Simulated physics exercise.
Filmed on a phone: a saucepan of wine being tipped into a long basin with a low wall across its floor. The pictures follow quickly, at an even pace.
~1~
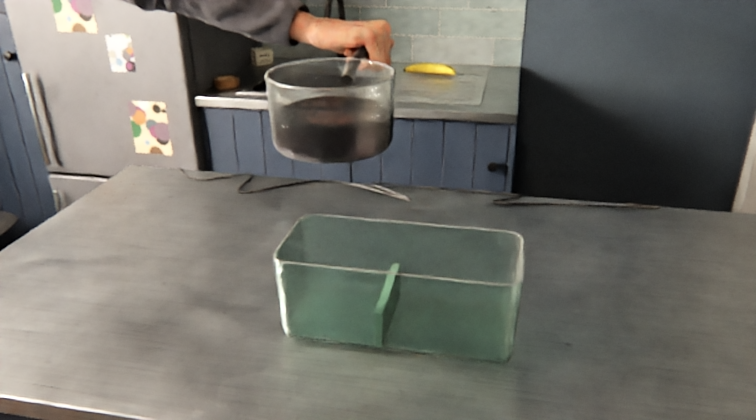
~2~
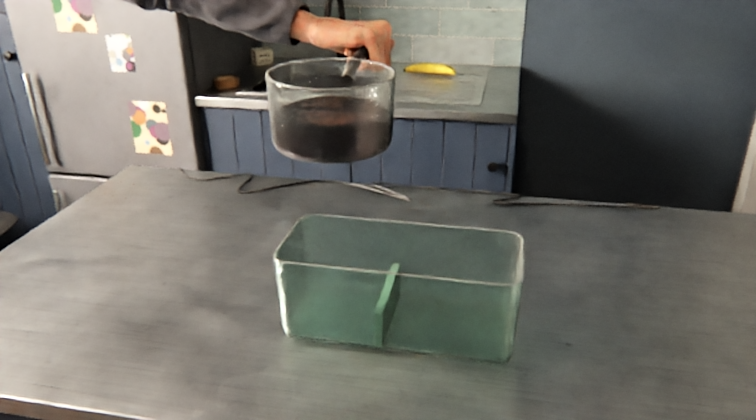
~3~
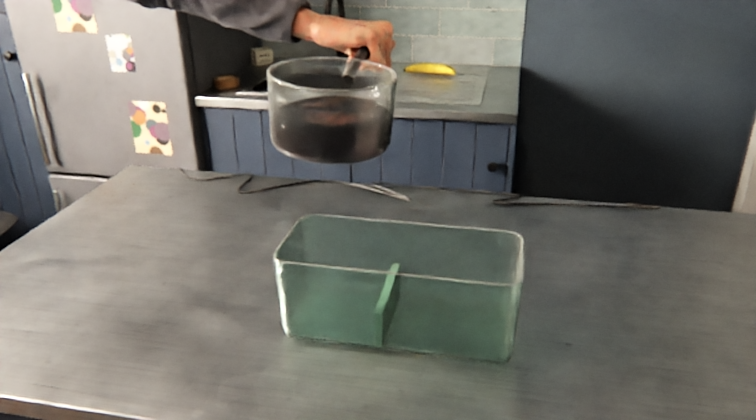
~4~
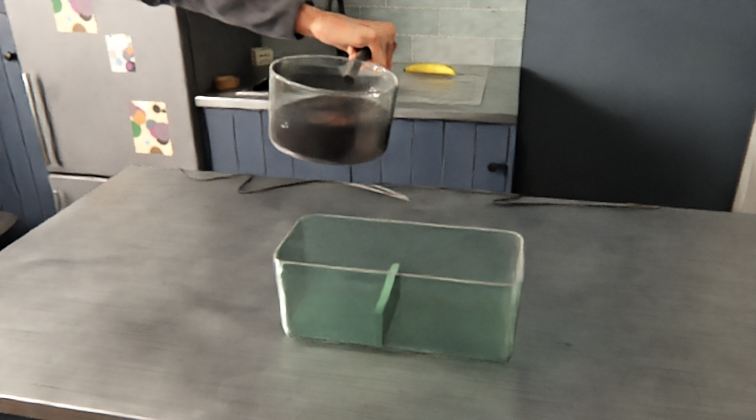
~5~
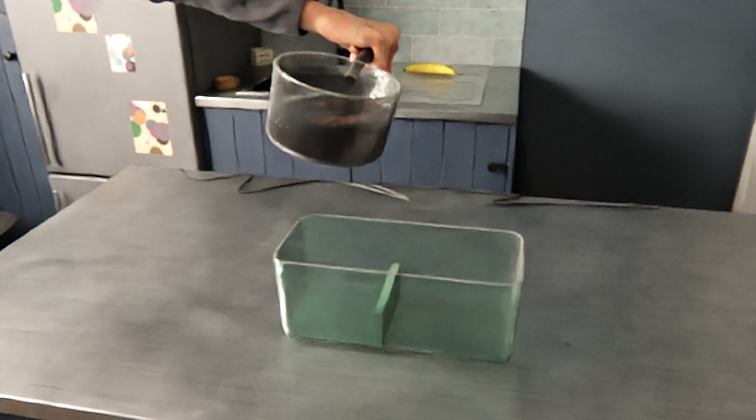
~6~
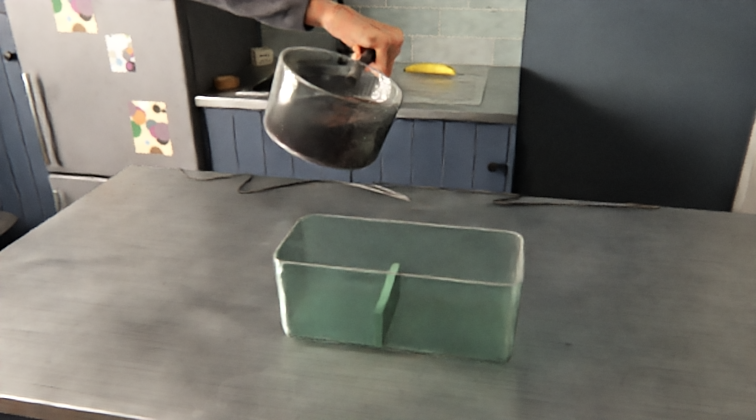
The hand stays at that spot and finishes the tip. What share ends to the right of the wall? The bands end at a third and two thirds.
The share right of the wall is over two thirds.
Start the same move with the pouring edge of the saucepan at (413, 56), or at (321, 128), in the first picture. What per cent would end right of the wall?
Roughly 95 per cent, and 0 per cent.
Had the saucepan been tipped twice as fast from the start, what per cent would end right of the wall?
Some 90 per cent.
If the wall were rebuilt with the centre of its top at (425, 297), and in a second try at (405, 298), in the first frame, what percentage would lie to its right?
About 65 and 90 per cent.
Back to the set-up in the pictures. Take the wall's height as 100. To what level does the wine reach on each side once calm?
Near 0 on the left, 50 on the right.
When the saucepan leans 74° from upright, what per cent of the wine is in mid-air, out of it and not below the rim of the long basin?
Close to 30 per cent.
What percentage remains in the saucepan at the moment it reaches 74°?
It comes to 65 per cent or so.
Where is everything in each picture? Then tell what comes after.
Tilt 0°; pouring edge (393, 77); surface from (278, 108) to (391, 114); the long basin's rim runs from (288, 236) to (523, 259); the wall's top is at (388, 288), in the first picture.
Tilt 1°; pouring edge (393, 78); surface from (278, 108) to (391, 114), in the second picture.
Tilt 4°; pouring edge (395, 81); surface from (278, 107) to (390, 114), in the third picture.
Tilt 8°; pouring edge (397, 86); surface from (277, 107) to (390, 115), in the fourth picture.
Tilt 14°; pouring edge (399, 93); surface from (276, 107) to (391, 115), in the fifth picture.
Tilt 21°; pouring edge (401, 102); surface from (273, 105) to (392, 115), in the sixth picture.
A moment on, the saucepan is tipped part way and 67 per cent is still to pour, 0 is left of the wall and 4 right of it.
Next, the saucepan is tipped right over and 14 per cent is still to pour, 2 is left of the wall and 65 right of it.
Then the saucepan is tipped right over and 0 per cent is still to pour, 4 is left of the wall and 94 right of it.
Later the saucepan is tipped right over and 0 per cent is still to pour, 4 is left of the wall and 95 right of it.
In the end 4 per cent lies left of the wall, 95 right of it and 1 outside.
